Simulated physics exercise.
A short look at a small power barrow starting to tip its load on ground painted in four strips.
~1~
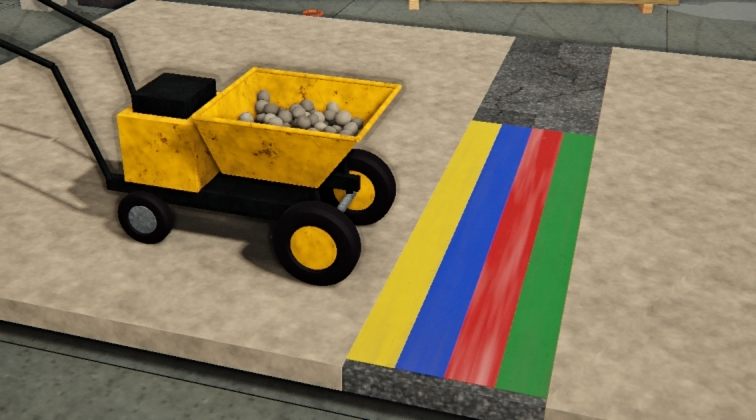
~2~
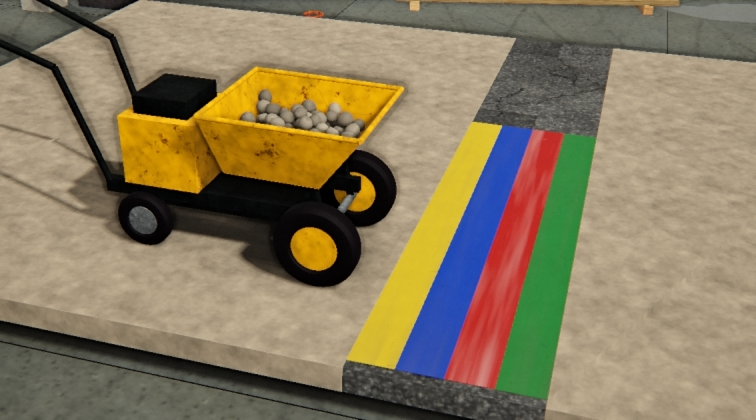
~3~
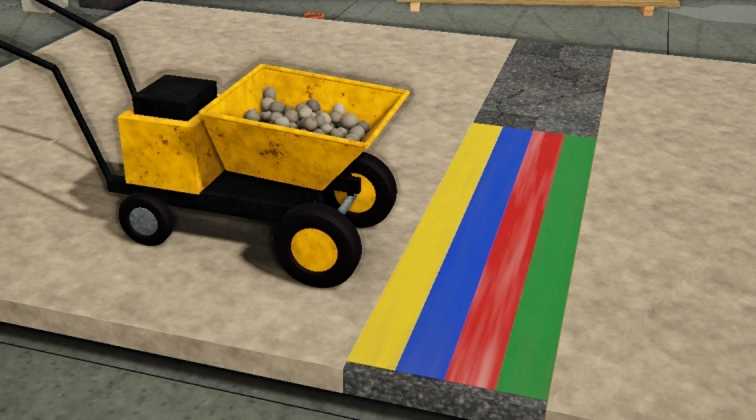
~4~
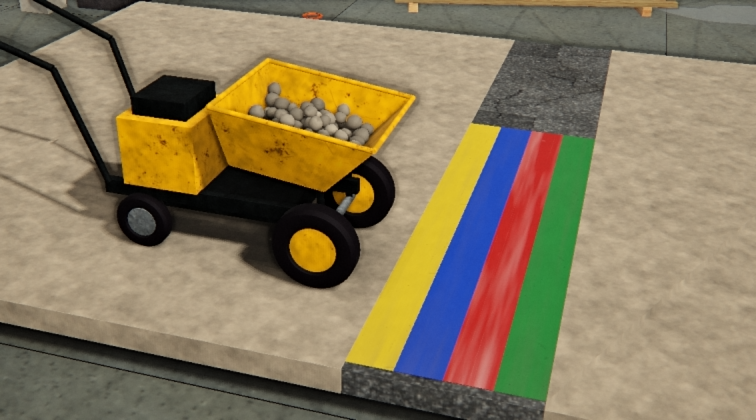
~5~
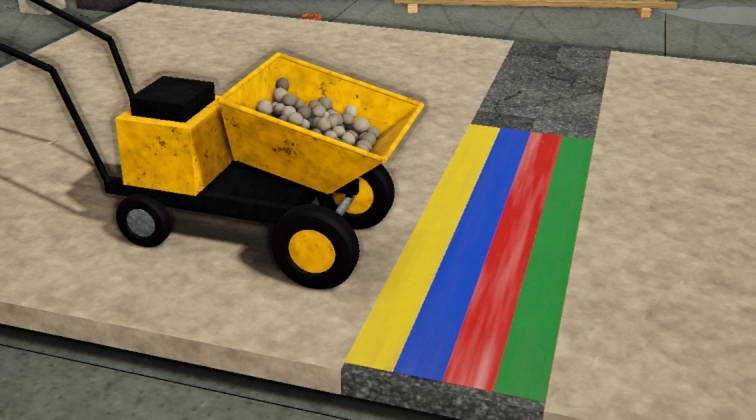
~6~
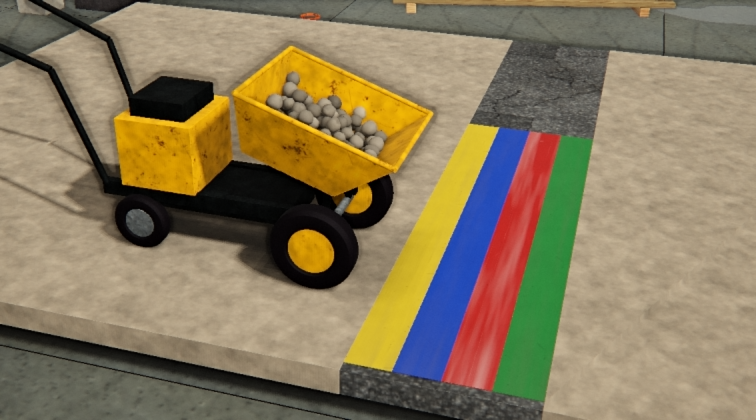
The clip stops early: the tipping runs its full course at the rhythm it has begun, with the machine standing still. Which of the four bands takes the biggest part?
The red one gets the largest share.
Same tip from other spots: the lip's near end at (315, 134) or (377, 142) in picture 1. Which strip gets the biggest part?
In turn: The strip in blue; red.
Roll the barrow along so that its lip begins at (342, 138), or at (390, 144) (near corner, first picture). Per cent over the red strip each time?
About 30 and 40 per cent.
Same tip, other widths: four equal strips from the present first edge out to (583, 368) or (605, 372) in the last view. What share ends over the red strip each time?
Near 40 % and 30 %.
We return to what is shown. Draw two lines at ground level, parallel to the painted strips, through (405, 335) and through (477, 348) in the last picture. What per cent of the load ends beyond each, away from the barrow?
First some 90, then 50 per cent.
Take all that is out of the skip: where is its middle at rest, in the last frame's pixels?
Close to (501, 277).
Shortly afterwards, skip tipped steeply; the whole lot in the skip.
Next, skip tipped right over; the bulk in the skip; a little over the blue strip; a little over the red strip.
Some moments later, skip tipped right over; a little in the skip; near a quarter over the blue strip; near a third over the red strip; near a quarter over the green strip; a little off the paint.
In the end, skip tipped right over; a little in the skip; none at all over the yellow strip; near a quarter over the blue strip; near a third over the red strip; near a quarter over the green strip; a little off the paint.
